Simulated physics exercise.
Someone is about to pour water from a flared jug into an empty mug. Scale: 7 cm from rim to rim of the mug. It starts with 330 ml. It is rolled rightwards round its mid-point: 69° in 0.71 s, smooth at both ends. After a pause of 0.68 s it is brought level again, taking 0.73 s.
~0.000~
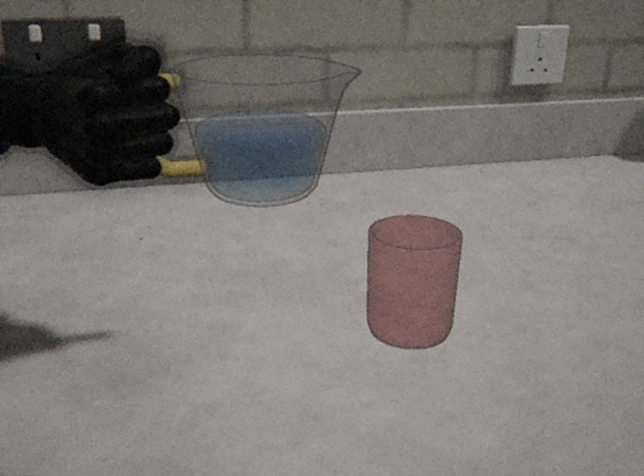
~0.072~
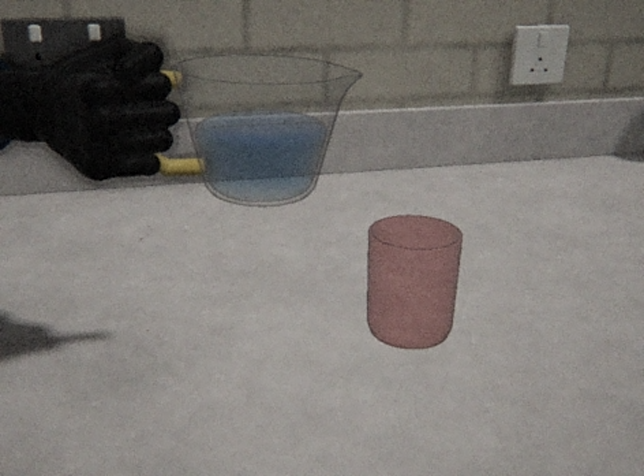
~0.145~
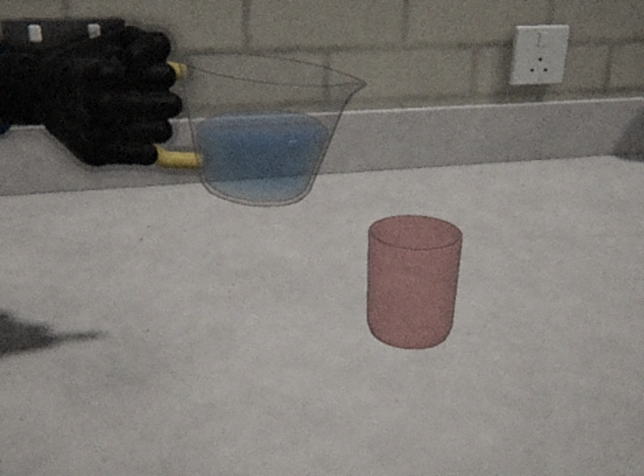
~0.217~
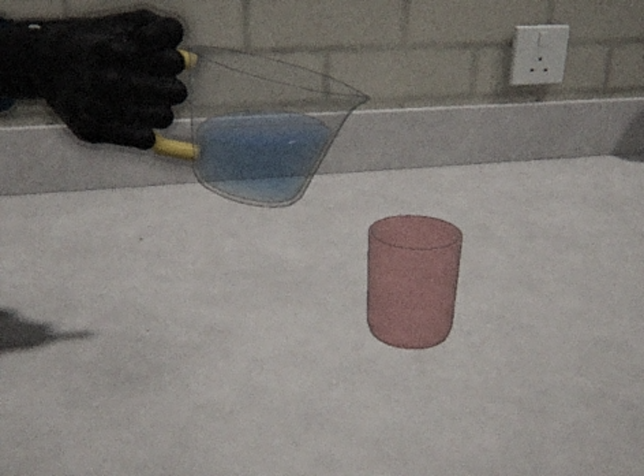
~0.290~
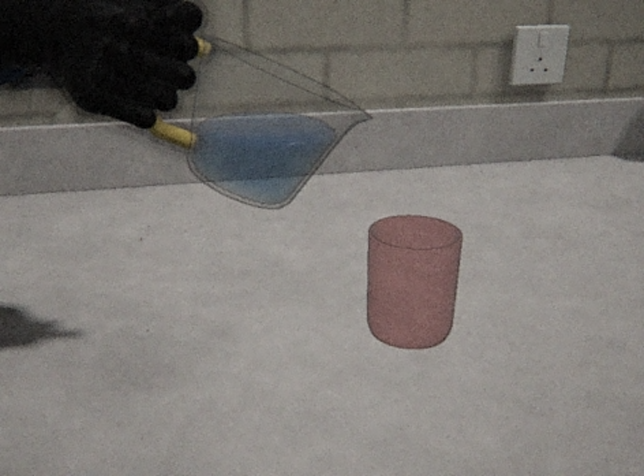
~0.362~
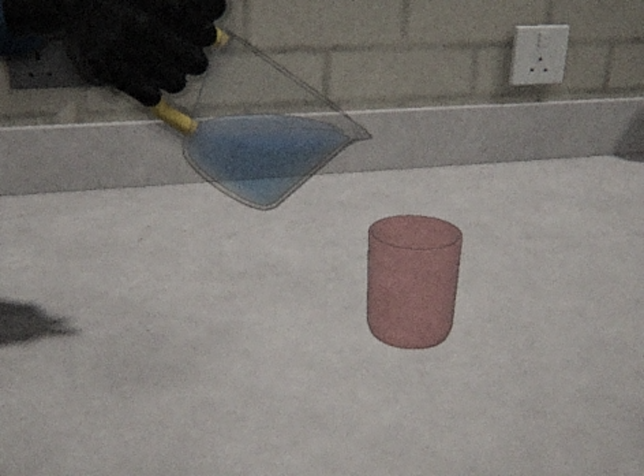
At first, a black-gloved hand holds a clear jug of blue water nearly upright by its yellow handle, above and left of an empty reddish mug on a grey counter. The hand then rises and tilts the jug steadily rightwards, lowering its spout while the water shifts towards it.
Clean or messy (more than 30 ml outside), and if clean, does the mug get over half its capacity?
Result: Spilt liquid outside.
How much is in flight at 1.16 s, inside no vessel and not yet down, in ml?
Close to 15 ml.
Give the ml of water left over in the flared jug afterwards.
Close to 40 ml.
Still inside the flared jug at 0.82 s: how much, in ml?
Close to 120 ml.
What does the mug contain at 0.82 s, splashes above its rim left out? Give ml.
Some 150 ml.
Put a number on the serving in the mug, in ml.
About 240 ml.
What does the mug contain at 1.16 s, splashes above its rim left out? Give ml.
Some 230 ml.
Then, 0.82 s in, the tilt is 69° and the mug has 150 ml, the flared jug 125 ml, and 5 ml is on the counter.
Then, 1.16 s in, the tilt is 69° and the mug has 230 ml, the flared jug 60 ml, and 25 ml is on the counter.
Then, 1.52 s in, the tilt is 64° and the mug has 235 ml, the flared jug 40 ml, and 45 ml is on the counter.
Then, 1.90 s in, the tilt is 14° and the mug has 240 ml, the flared jug 35 ml, and 50 ml is on the counter.
Finally, the mug has 240 ml, the flared jug 35 ml, and 50 ml is on the counter.
